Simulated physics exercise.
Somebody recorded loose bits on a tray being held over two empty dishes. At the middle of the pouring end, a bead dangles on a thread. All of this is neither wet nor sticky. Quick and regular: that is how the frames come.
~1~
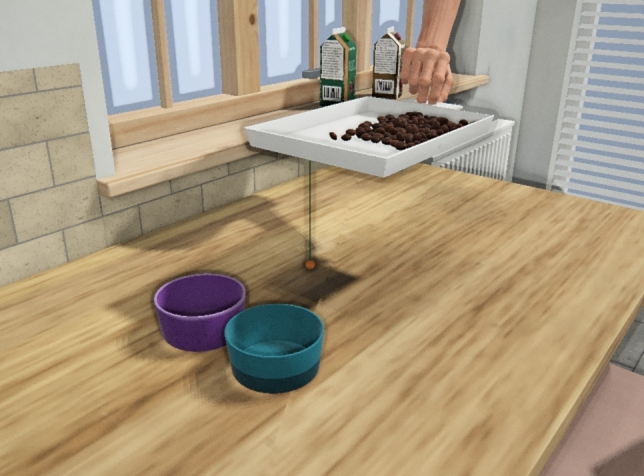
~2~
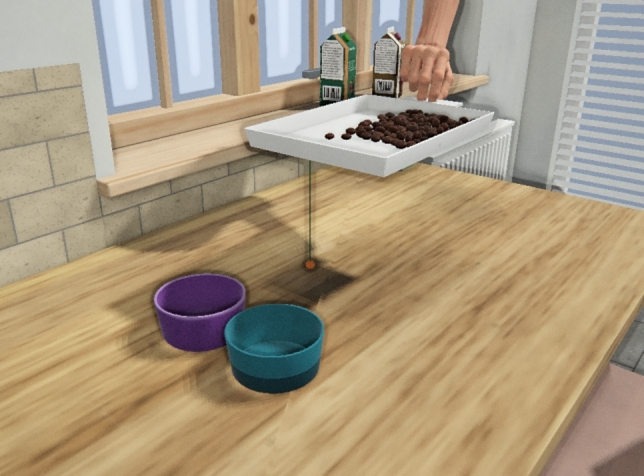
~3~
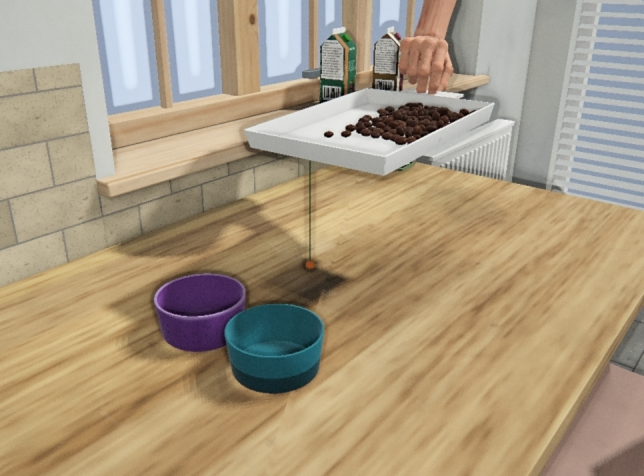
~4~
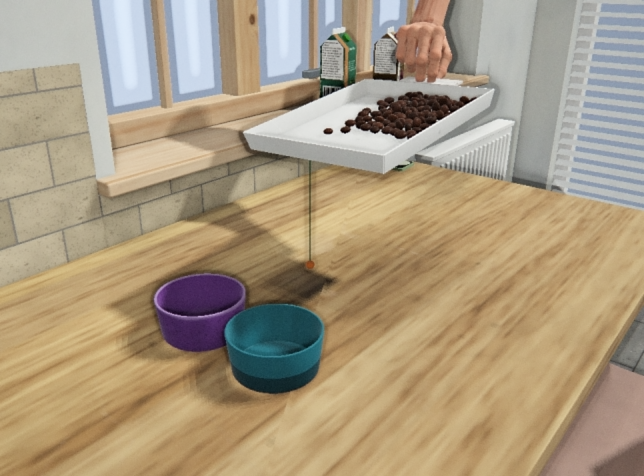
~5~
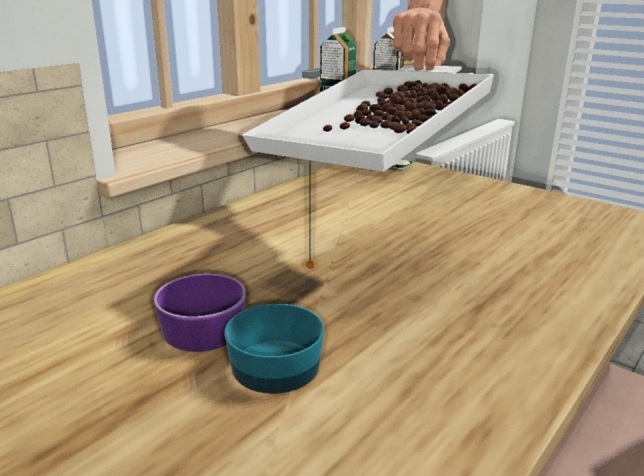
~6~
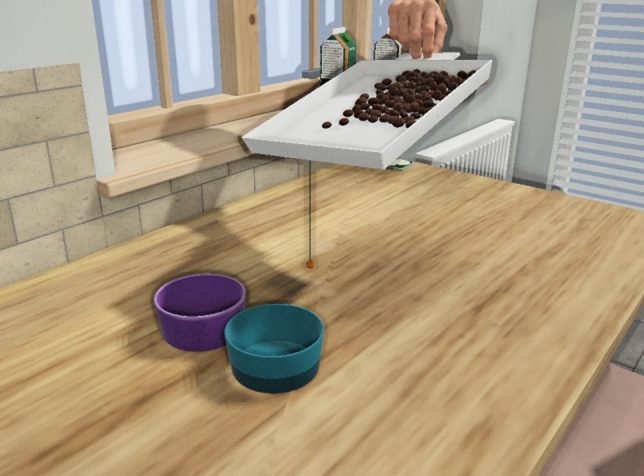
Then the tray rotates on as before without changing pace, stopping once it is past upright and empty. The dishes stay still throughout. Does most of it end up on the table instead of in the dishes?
Yes, most of it lands on the table.
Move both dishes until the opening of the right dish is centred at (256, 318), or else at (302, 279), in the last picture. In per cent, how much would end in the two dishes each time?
Trial 1 around 20 percent, trial 2 around 50 percent.
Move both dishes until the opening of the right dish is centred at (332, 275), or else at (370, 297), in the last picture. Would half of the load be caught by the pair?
Result, first setup: The minor share; second setup: The minor share.
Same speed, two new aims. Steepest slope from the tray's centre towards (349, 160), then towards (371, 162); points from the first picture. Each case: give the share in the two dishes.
Somewhere close to 10 % the first time, 0 % the second.
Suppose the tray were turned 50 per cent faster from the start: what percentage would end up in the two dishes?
Close to 20 in a hundred.
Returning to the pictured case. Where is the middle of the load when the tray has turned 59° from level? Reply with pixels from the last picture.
The load is centred about (280, 143).
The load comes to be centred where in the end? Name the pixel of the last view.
Roughly pixel (240, 298).
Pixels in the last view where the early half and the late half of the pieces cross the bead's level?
The opening half passes (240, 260), the closing half (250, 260).
Shortly afterwards, tray tipped steeply; the bulk on the tray; a little in the air.
Next, tray tipped right over; near half on the tray; only a few in the right dish; a little in the left dish; near a third outside both; a little in the air.
Some moments later, tray tipped past a quarter turn; only a few in the right dish; a little in the left dish; all but a few outside both.
In the end, tray tipped past a quarter turn; only a few in the right dish; a little in the left dish; all but a few outside both.
